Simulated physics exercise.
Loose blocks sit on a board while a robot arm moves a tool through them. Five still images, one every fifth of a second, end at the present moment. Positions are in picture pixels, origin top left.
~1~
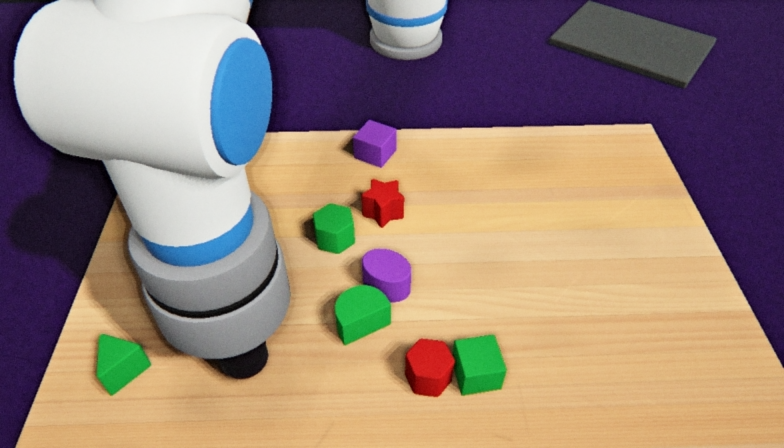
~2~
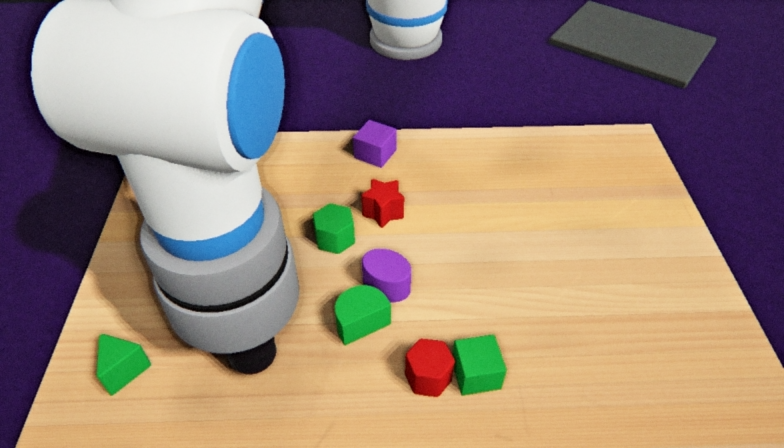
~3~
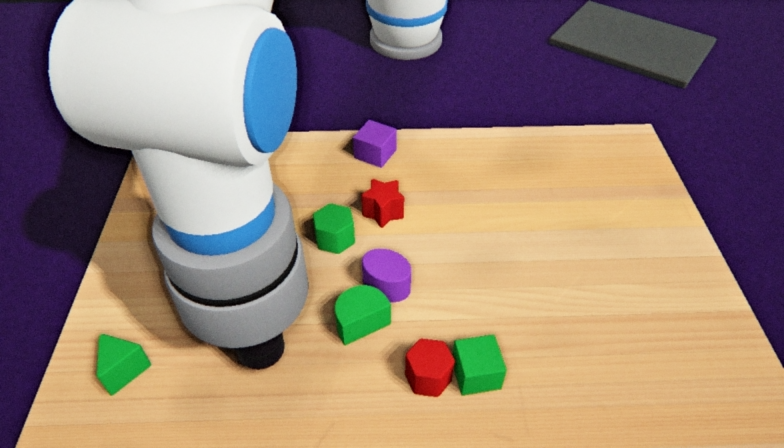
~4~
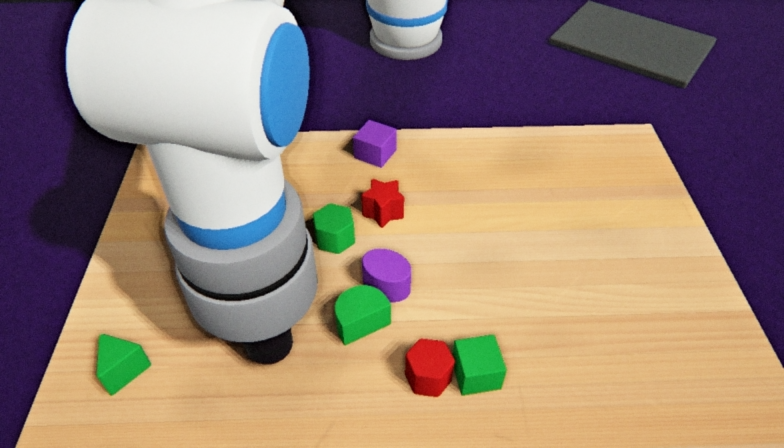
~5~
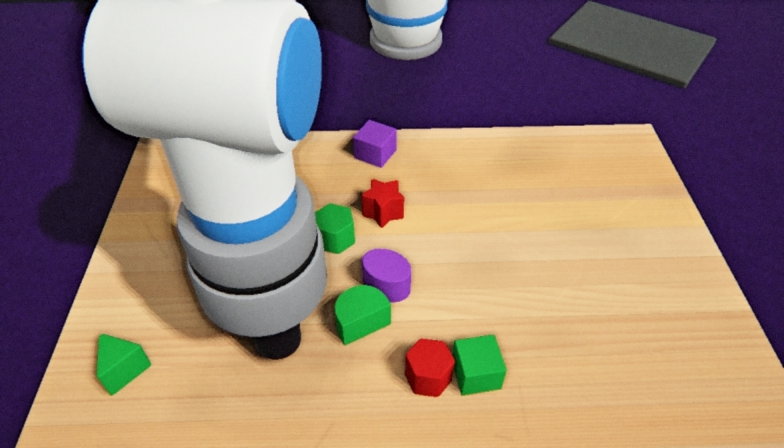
The clip opens on a white and gray robot arm with blue bands, its dark tool low at the left of a wooden board scattered with green, red and purple blocks. The arm shifts slightly right and a little upward, closer to the green D-shaped block, while the blocks stay still.
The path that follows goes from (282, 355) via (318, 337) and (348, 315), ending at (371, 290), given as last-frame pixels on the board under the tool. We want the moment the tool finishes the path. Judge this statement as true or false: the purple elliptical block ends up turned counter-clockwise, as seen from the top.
That is true.
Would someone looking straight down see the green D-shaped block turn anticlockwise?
I believe not.
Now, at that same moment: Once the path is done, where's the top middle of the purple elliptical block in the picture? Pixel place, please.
Expect it around (407, 248).
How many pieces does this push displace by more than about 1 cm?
Number moved: 2.
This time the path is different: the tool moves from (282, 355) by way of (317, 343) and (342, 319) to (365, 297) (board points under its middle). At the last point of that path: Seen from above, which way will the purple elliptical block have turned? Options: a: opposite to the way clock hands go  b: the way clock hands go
a (opposite to the way clock hands go)
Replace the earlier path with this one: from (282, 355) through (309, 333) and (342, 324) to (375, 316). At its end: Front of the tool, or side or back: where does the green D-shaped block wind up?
Final position: Ahead.
The first path, step by step. One third of the way, tool (317, 322); green D-shaped block (363, 301).
Two thirds of the way, tool (348, 299); green D-shaped block (395, 288), turned 20° clockwise; purple elliptical block (397, 255), turned 40° anticlockwise.
At the end, tool (370, 275); green hexagon still; green D-shaped block (414, 283), turned 50° clockwise; purple elliptical block (407, 248), turned 45° anticlockwise.
